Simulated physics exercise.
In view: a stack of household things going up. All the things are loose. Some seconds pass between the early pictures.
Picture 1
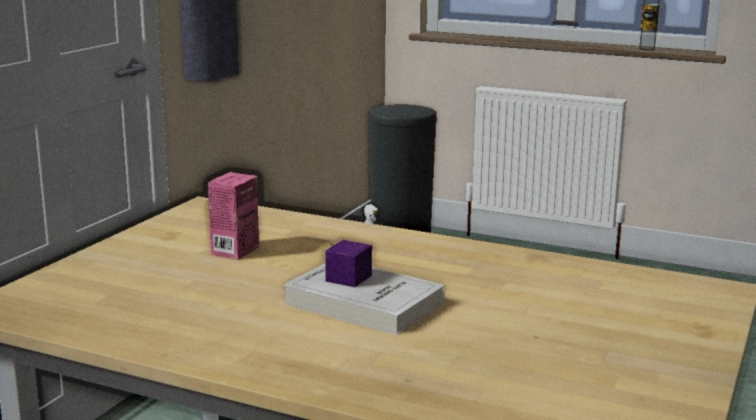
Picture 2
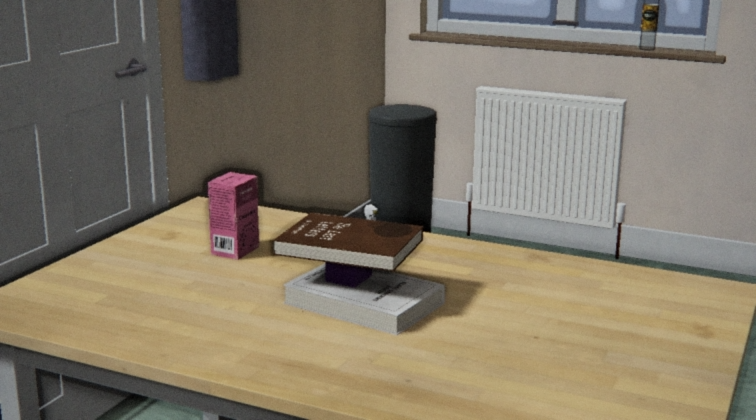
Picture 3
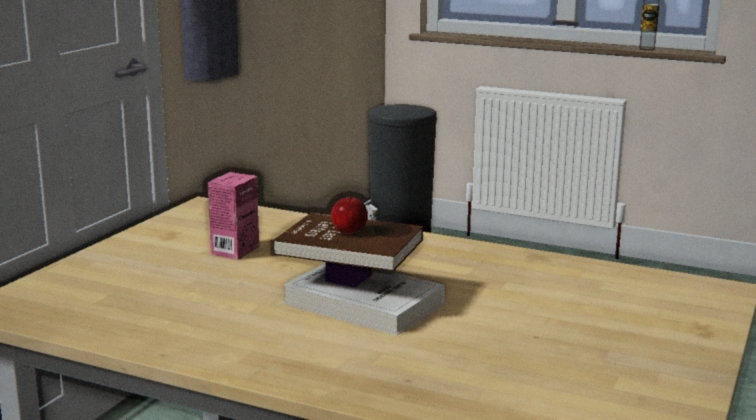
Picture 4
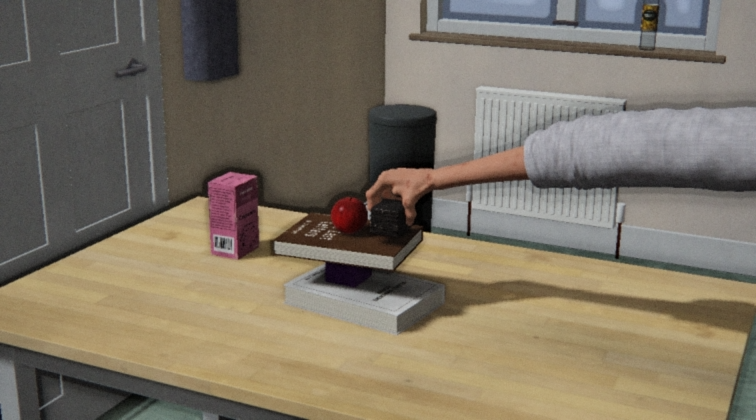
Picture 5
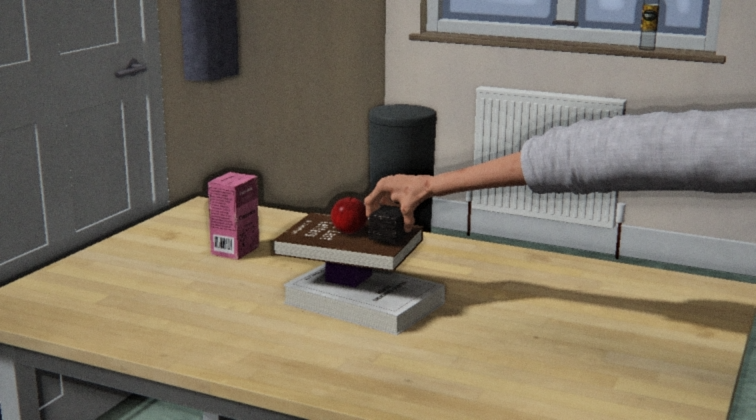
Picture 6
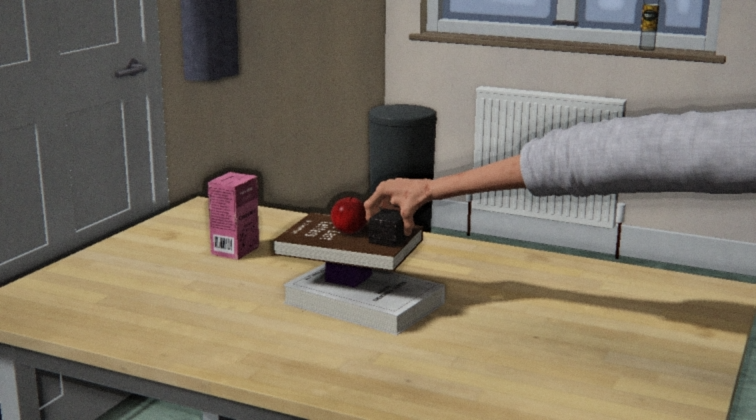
A brown book and then a red apple top a purple block on a white book before a hand sets down a black block.
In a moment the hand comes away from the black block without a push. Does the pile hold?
Outcome: The pile stays up.
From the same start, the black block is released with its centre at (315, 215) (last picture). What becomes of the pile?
Then it keeps its balance.
Then, 0.50 s on from there, no change.
Then, 1.50 s on from there, black block resting near (392, 227).
In the end, all 6 unmoved. At the end, from the last picture's camera, black block near (393, 228). The pile holds.
